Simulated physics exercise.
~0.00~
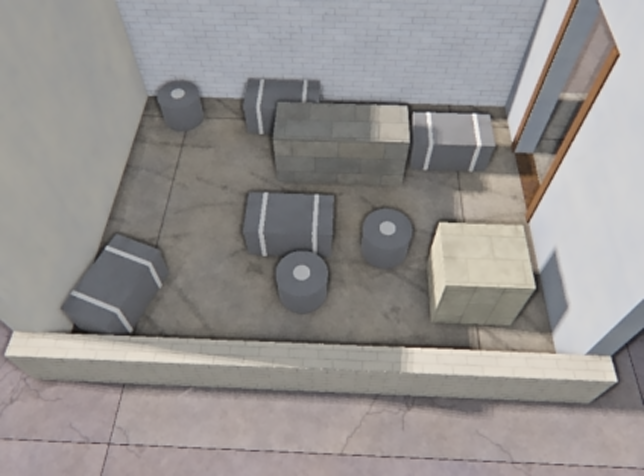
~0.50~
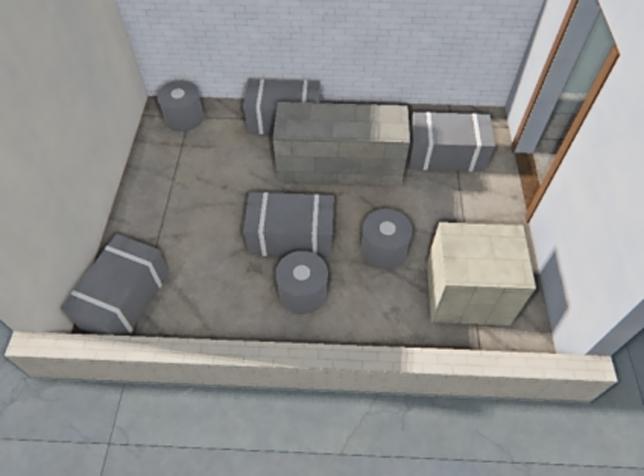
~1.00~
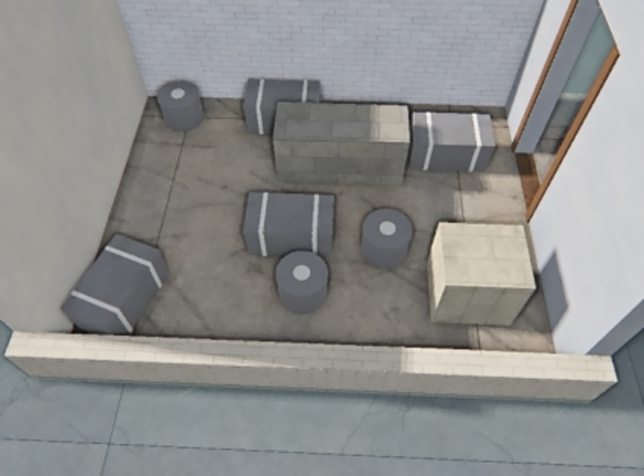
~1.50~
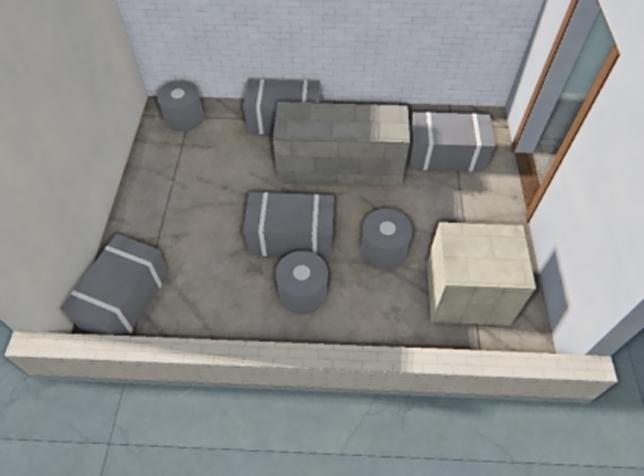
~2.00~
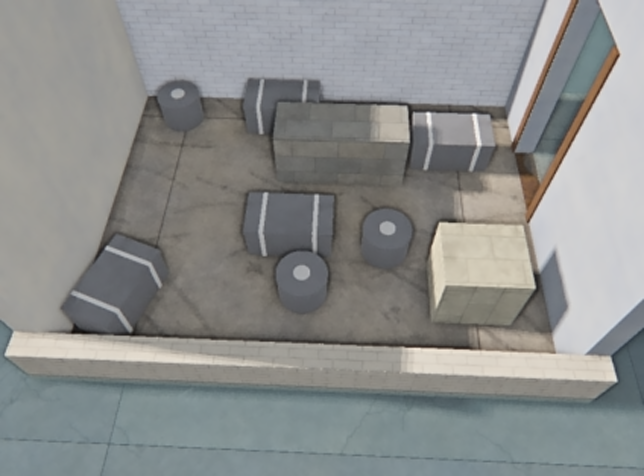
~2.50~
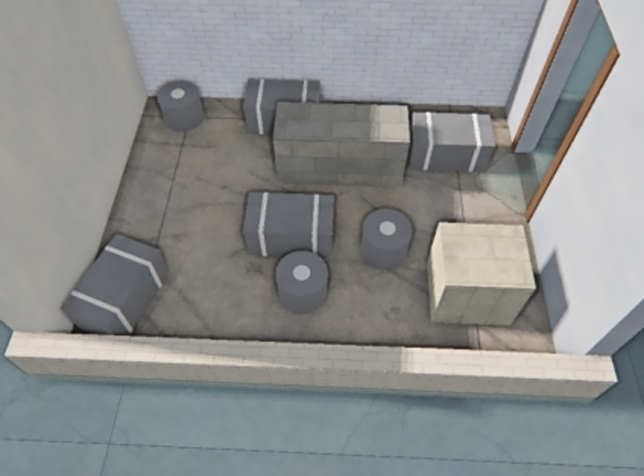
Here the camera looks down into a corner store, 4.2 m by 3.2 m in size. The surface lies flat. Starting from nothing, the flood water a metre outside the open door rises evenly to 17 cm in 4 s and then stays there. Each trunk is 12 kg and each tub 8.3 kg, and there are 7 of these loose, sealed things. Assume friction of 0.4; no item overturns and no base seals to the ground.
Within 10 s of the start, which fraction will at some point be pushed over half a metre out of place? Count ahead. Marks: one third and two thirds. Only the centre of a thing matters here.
It's going to be most of them, two thirds or beyond.
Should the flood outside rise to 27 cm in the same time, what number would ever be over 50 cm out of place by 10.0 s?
Then 7 of them.
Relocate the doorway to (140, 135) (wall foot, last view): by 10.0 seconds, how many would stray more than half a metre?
The answer would then be 3.
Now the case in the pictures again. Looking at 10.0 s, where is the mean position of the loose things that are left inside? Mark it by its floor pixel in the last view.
The centre sits near (245, 216).
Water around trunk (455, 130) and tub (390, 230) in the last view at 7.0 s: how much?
I'd put it at 5 cm and 5 cm respectively.
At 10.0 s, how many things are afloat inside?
5 at that moment.
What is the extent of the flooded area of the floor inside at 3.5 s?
About 1.5 m2 is covered.
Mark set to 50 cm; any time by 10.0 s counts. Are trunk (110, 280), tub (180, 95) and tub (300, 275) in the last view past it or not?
Order as asked - a smaller shift, a smaller shift, a bigger shift.
After 3.5 s 0 of 7 are over 50 cm from their spots; 0 afloat.
After 4.5 s 0 of 7 are over 50 cm from their spots; 0 afloat.
After 7.0 s 2 of 7 are over 50 cm from their spots; 1 afloat.
After 10.0 s 5 of 7 are over 50 cm from their spots, and 5 have been at some point; 5 afloat.
